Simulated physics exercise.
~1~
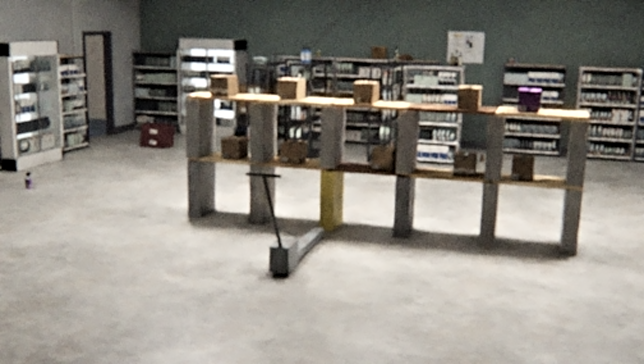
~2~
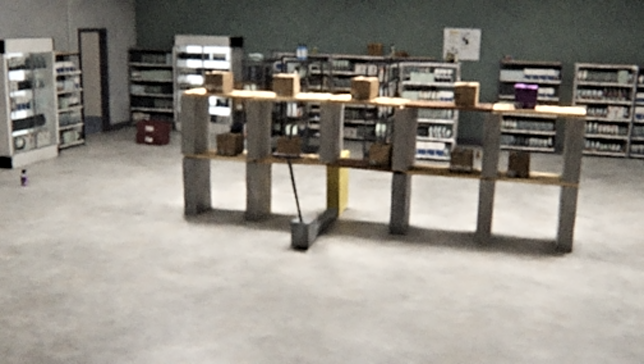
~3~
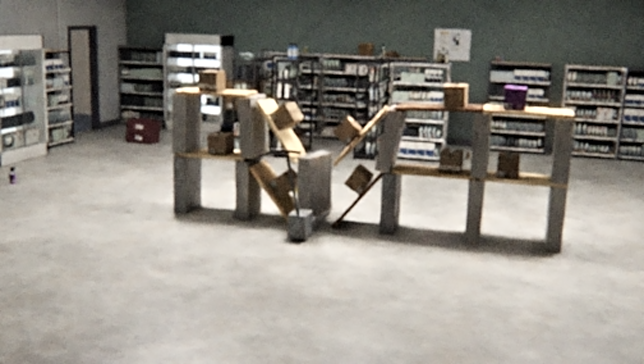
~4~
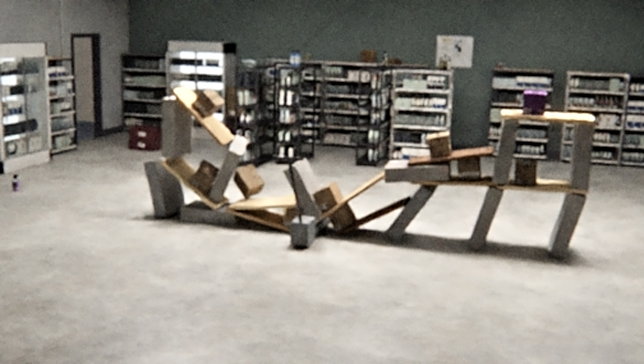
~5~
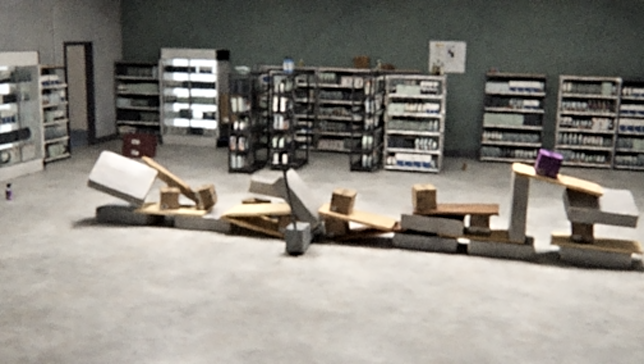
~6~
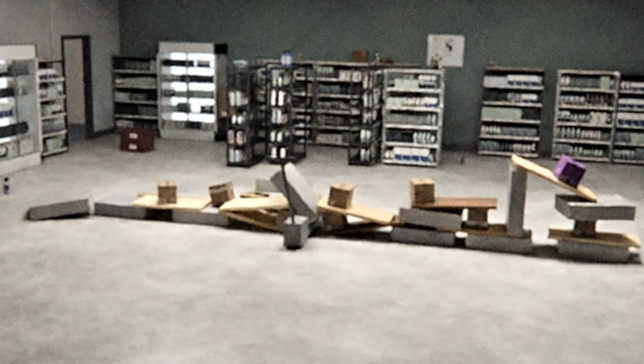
A long two-tier shelf collapses into a low heap after a jack pushes in at the foot of the yellow upright.
